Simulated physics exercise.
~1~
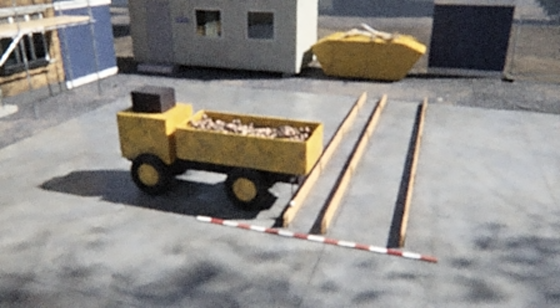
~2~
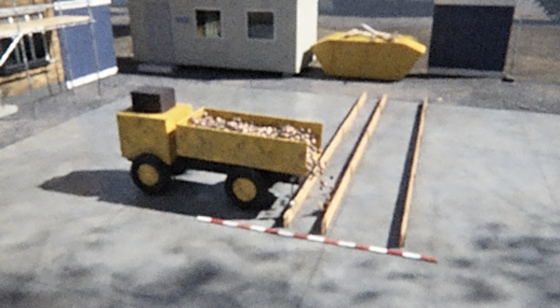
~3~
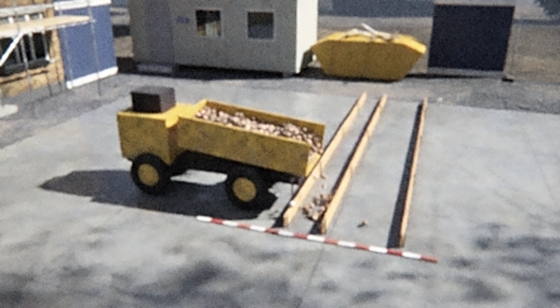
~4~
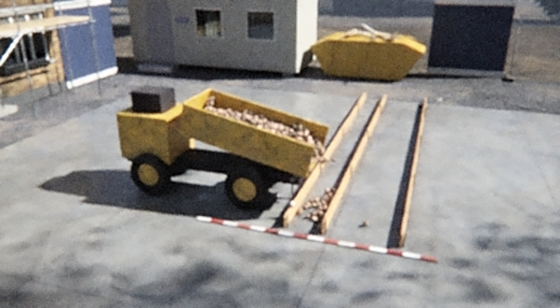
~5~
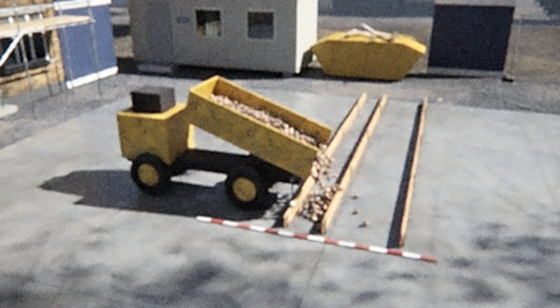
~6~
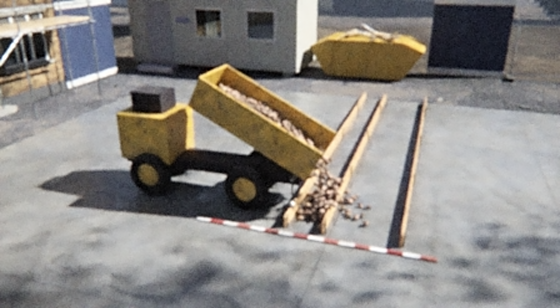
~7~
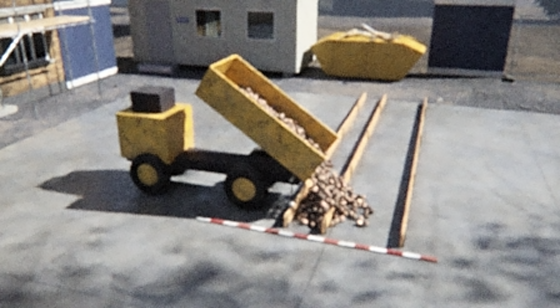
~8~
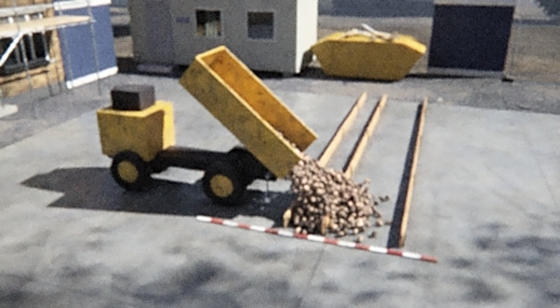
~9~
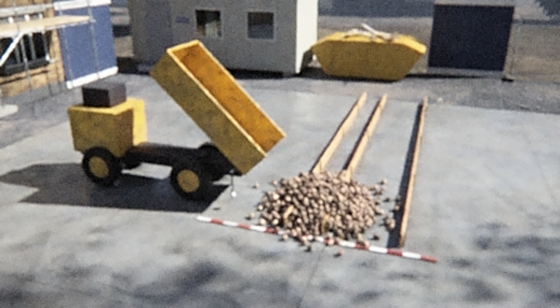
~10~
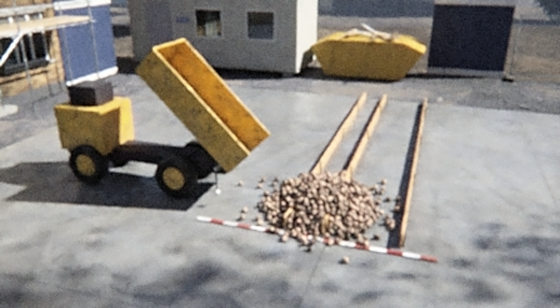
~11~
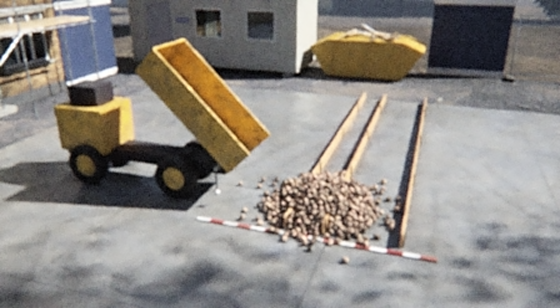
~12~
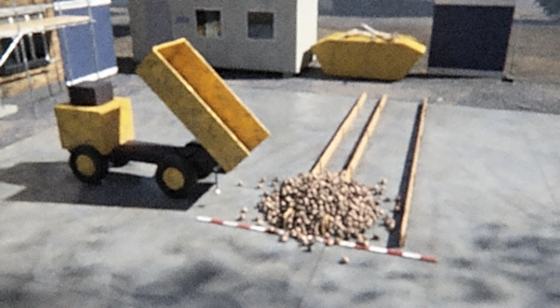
A yellow dump truck tipped its bed up and let its load of stones slide out over the boards behind it, then rolled left as the rest spilled, and stopped with the empty bed raised beside a broad heap.
